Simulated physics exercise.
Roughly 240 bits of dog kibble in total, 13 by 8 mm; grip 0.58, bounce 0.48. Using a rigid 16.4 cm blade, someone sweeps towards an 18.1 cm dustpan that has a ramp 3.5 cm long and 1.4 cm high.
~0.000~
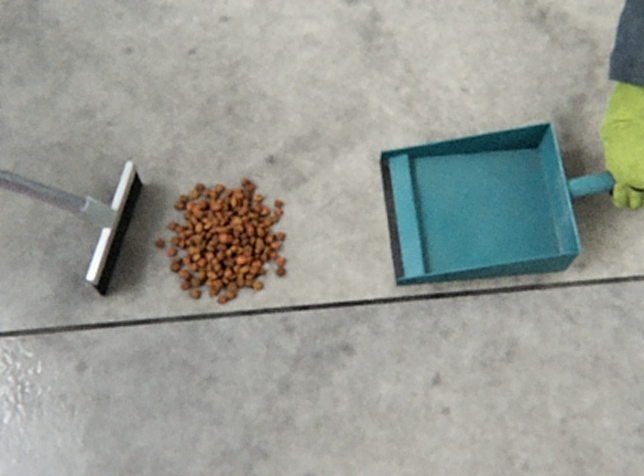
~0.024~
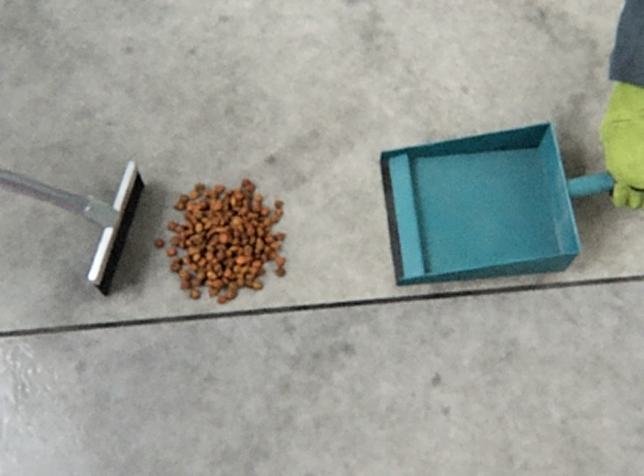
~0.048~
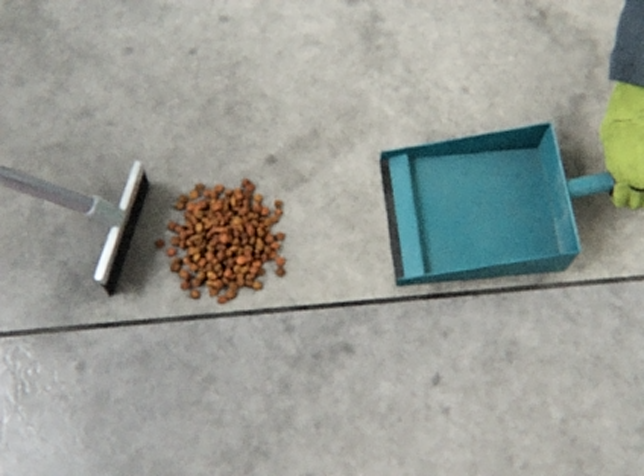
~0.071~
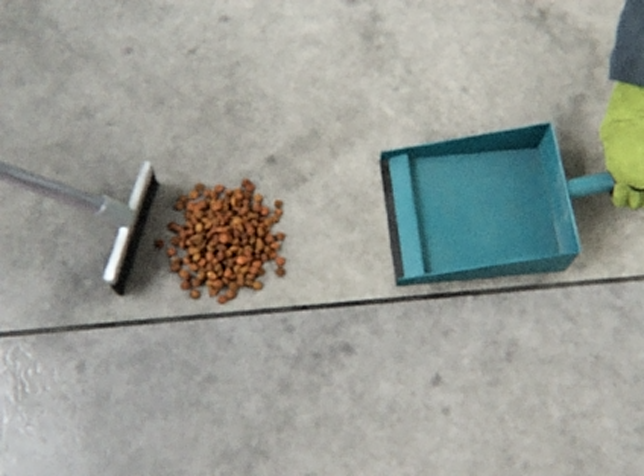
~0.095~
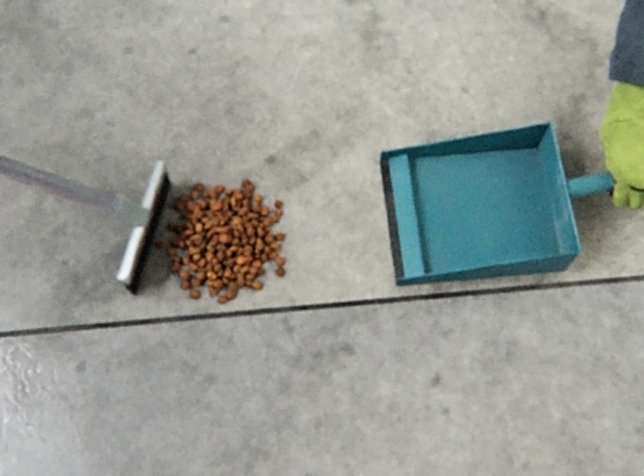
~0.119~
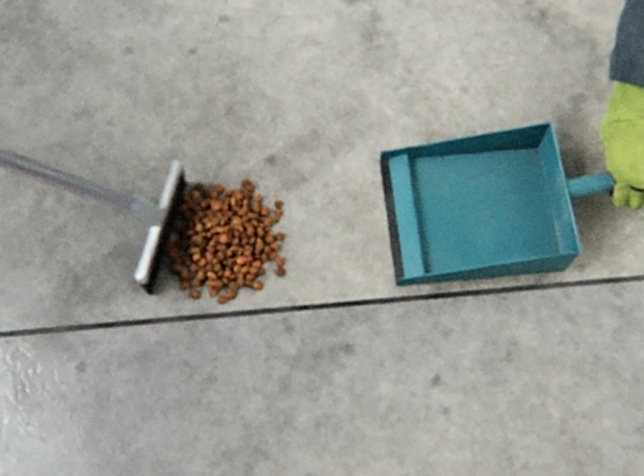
In the video, a rigid blade on a long handle slides right across a grey floor until it meets the left edge of a pile of brown kibble, while a green-gloved hand holds a teal dustpan still at right.
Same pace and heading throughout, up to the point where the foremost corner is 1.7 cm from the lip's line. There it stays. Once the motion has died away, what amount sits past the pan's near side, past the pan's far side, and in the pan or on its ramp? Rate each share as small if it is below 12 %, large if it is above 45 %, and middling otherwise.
Near side: Middling, far side: Small, pan: Middling.
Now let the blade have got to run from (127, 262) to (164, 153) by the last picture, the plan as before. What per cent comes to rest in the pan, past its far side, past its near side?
The pan gets 0, the far side 10 and the near side 0.
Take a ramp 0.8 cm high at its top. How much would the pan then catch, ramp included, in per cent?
That change would give about 35 per cent.
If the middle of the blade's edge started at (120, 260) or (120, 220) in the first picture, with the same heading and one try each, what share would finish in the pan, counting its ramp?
Estimates: 25 percent and 20 percent.
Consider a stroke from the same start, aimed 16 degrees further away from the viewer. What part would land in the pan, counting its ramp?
It would be near 10 per cent.
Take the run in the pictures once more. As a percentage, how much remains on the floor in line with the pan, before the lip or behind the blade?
Roughly 40 in a hundred.
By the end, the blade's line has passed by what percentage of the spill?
Some 20 percent of it.
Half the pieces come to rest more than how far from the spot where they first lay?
20 cm or so.
Then, at 0.27 s, middle of the blade 16 cm from the lip; 0 % over the lip, far side 0 %, near side 15 %.
After 0.37 s, middle of the blade 7 cm from the lip; 0 % over the lip, far side 5 %, near side 25 %.
After 0.61 s, middle of the blade 4 cm from the lip; 25 % over the lip, far side 5 %, near side 30 %.
At rest (1.1 s), near side 30 %, far side 5 %, pan 25 %, in front of the lip or behind the blade 40 %.
